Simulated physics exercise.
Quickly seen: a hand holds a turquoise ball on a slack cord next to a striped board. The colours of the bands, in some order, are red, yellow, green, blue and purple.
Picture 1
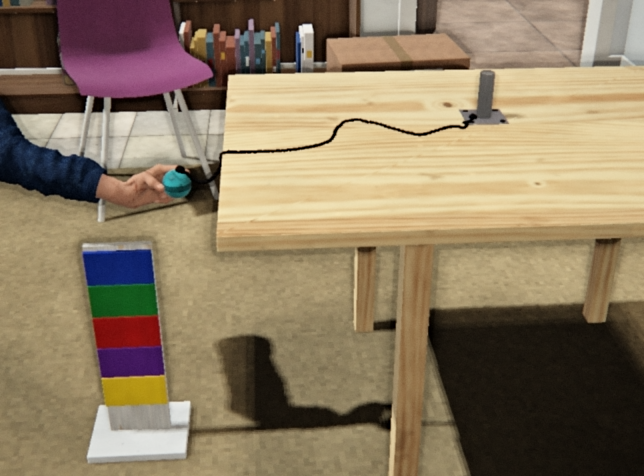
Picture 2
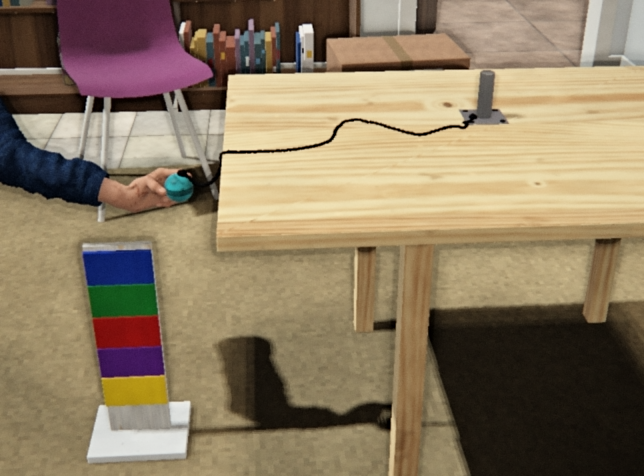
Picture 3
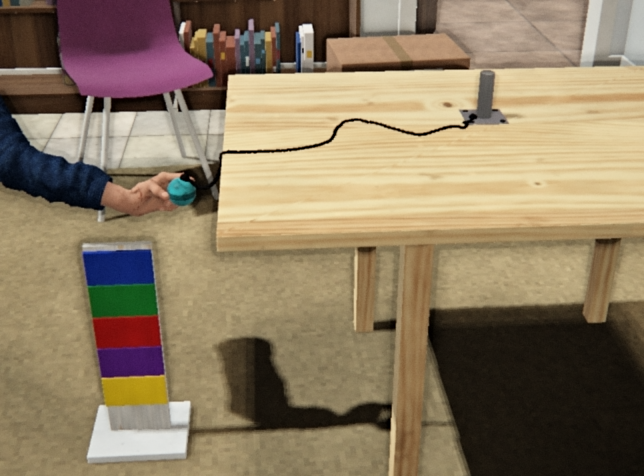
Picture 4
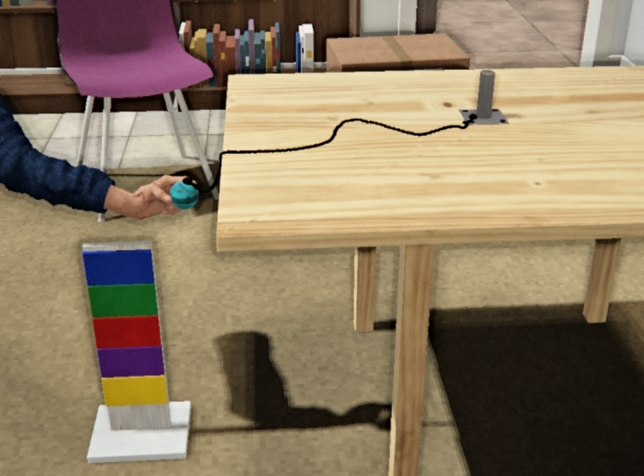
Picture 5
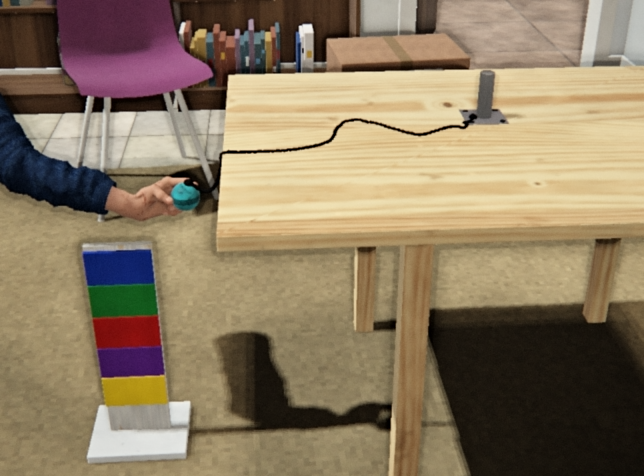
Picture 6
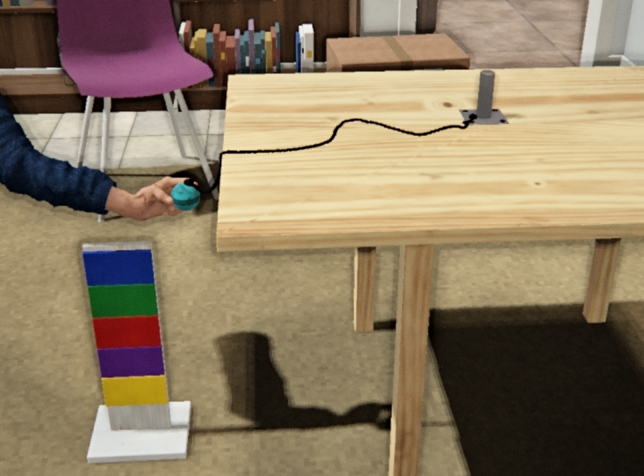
A hand in a dark blue sleeve, reaching in from the left, holds a turquoise ball beside a pale wooden table and shifts it very slightly right and down before staying nearly still. From a fixed, slightly raised view of a room, a black cord runs from the ball across the tabletop to a grey post. A purple chair and books stand behind, with a blue, green, red, purple and yellow banded stand at lower left.
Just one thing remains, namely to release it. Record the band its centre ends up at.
Centre ends at green.
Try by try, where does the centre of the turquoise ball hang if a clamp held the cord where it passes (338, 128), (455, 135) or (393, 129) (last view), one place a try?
The three spots are (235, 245), (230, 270) and (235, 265), in that order.
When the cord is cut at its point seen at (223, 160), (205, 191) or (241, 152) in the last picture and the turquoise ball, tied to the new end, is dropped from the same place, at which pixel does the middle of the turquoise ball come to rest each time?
In turn, (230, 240) for the first, (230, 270) for the second and (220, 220) for the third.
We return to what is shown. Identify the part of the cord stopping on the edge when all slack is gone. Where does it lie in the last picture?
In the last picture it is at roughly (311, 147).
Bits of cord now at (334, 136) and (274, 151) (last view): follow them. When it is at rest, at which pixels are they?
End positions: About (259, 135) and about (224, 177).
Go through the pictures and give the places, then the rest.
Turquoise ball (177, 184); blue (119, 269); green (123, 302); red (127, 333); purple (131, 363); yellow (135, 392), in the first frame.
Turquoise ball (179, 188); cord through (466, 127) (408, 133) (343, 123) (311, 147) (235, 153), in the second frame.
Turquoise ball (182, 192), in the third frame.
Turquoise ball (184, 195); cord through (466, 127) (408, 133) (343, 123) (311, 147) (235, 153), in the fourth frame.
Turquoise ball (185, 196), in the fifth frame.
Turquoise ball (185, 196); cord through (466, 127) (408, 133) (343, 123) (311, 147) (235, 153), in the sixth frame.
A little later, ball near (232, 282); level with green.
Next, ball near (222, 286); level with green.
When it is over, ball near (226, 290); level with green. Its centre hangs level with the green band.
